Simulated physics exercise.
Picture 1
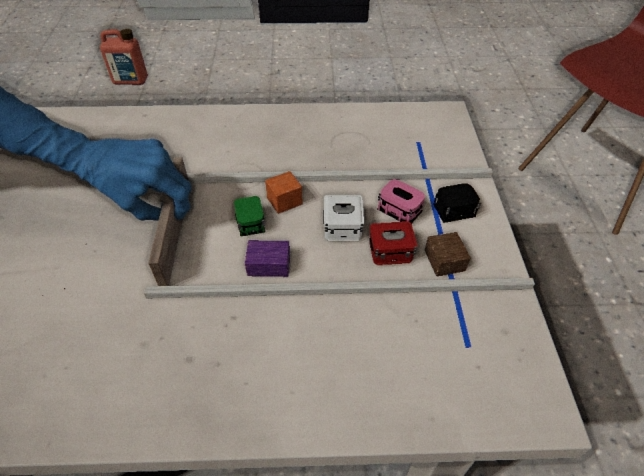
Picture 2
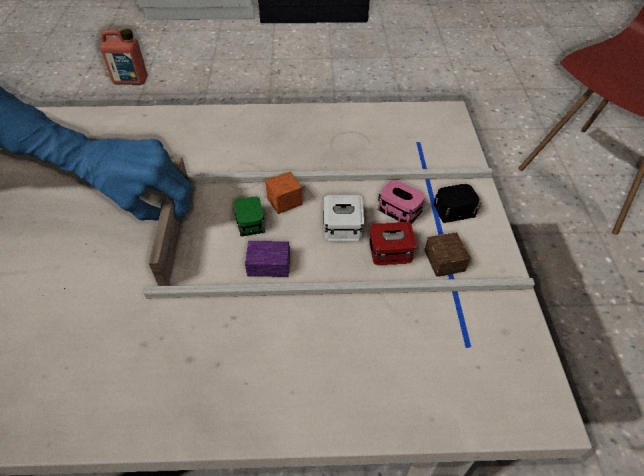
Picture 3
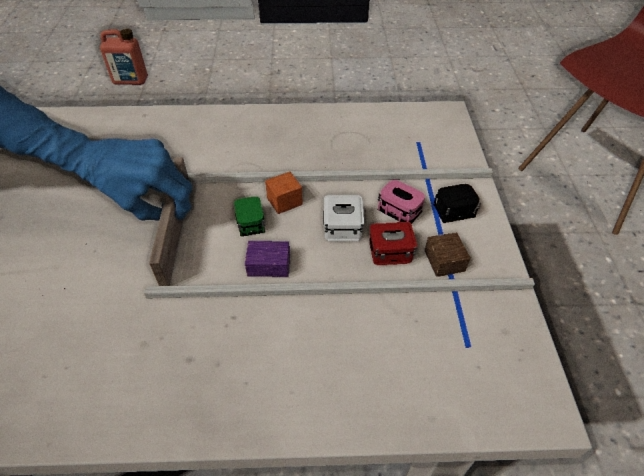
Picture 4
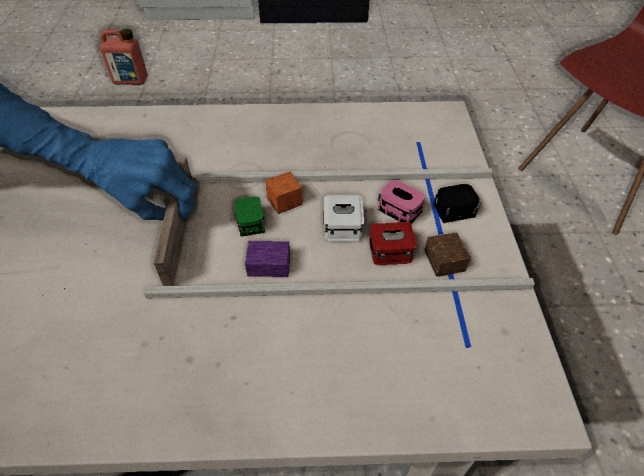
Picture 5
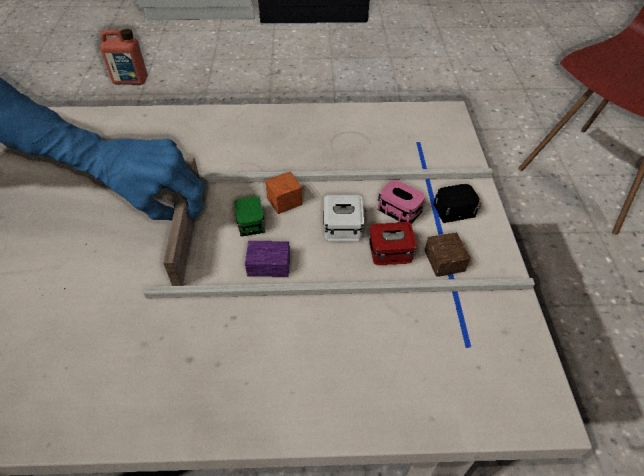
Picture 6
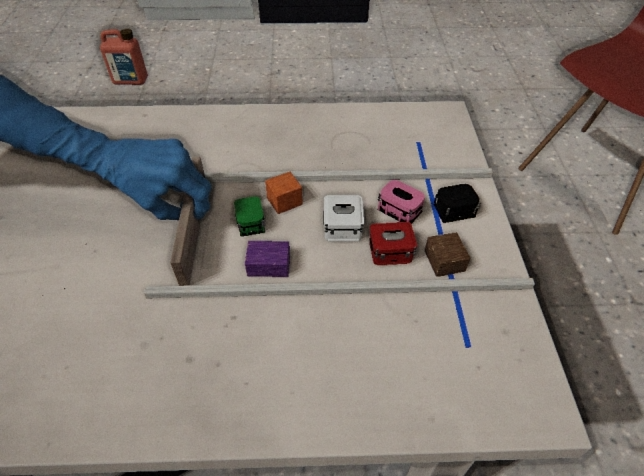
On a pale tabletop, a blue-gloved hand holding an upright board slides it slightly right toward small colourful blocks and cases, which stay still.
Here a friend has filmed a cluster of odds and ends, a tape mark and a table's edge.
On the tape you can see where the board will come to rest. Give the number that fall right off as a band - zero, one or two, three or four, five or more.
Gone: Just a lone one or pair.
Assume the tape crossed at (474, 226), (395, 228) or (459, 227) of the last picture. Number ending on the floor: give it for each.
Floor tally per try: 5 / 0 / 3.
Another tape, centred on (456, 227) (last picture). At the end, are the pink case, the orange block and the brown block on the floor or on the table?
In that case the pink case hangs on, the orange block hangs on and the brown block slides off.
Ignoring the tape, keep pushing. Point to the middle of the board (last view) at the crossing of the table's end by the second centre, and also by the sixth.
At (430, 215) for the second, at (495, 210) for the sixth.
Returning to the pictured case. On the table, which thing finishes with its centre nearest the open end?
It's the red case.
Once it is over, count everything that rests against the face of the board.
3 are in contact with it.
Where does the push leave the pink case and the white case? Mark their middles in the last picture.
I'd put one close to (477, 184) and the other close to (484, 216).
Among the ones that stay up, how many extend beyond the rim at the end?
My count gives 1.
Soon after, none off yet; black case at rest near (456, 203); brown block at rest near (447, 254); pink case at rest near (401, 202).
At rest, the number that fall off is one or two; fallen, brown block and black case.
